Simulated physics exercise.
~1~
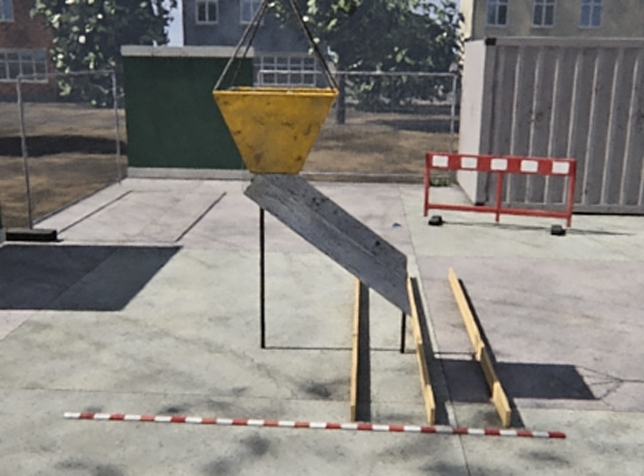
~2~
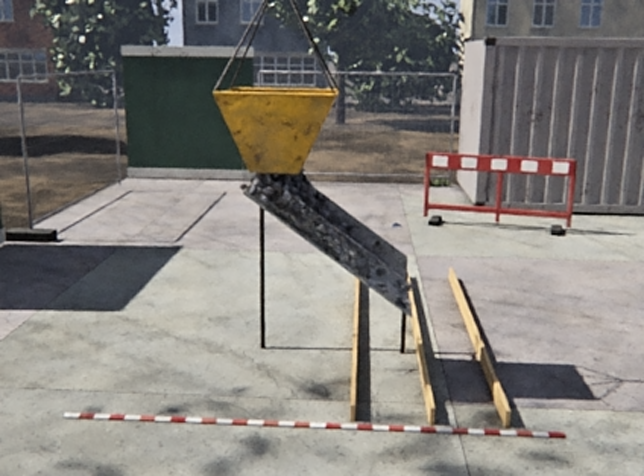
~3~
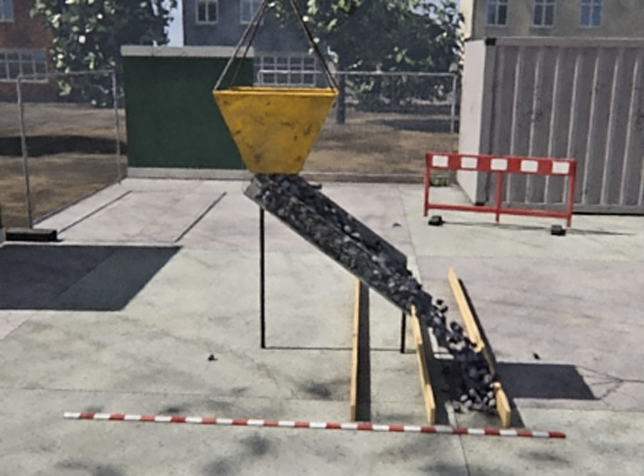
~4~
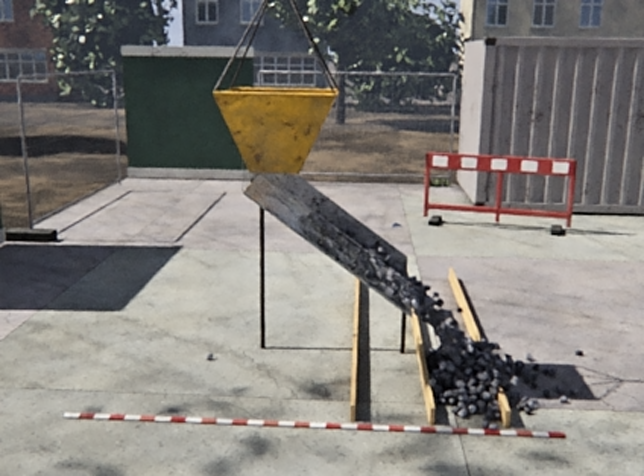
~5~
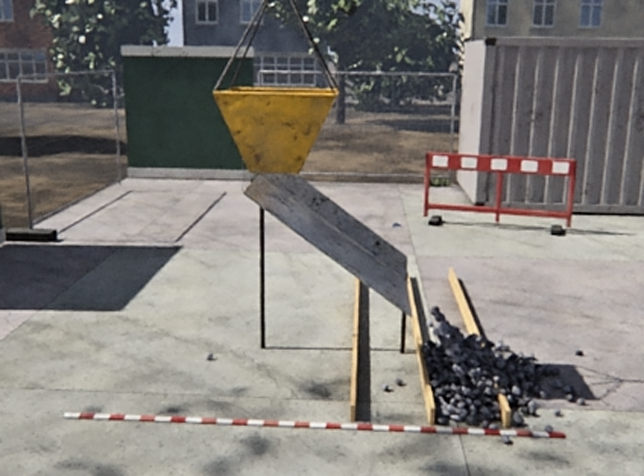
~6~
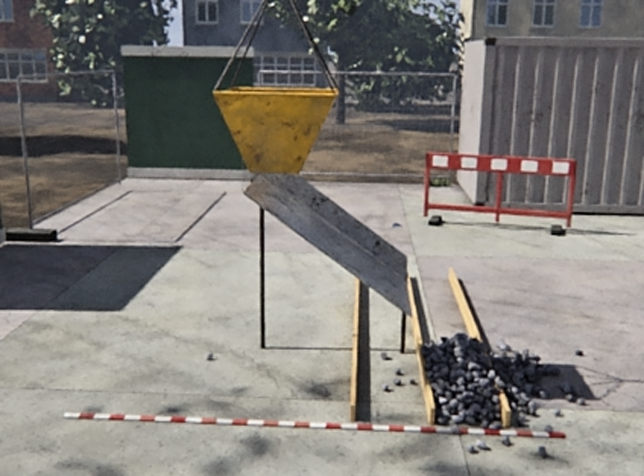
A yellow hopper drops dark stones down a sloping steel slide, and most settle between the right planks.
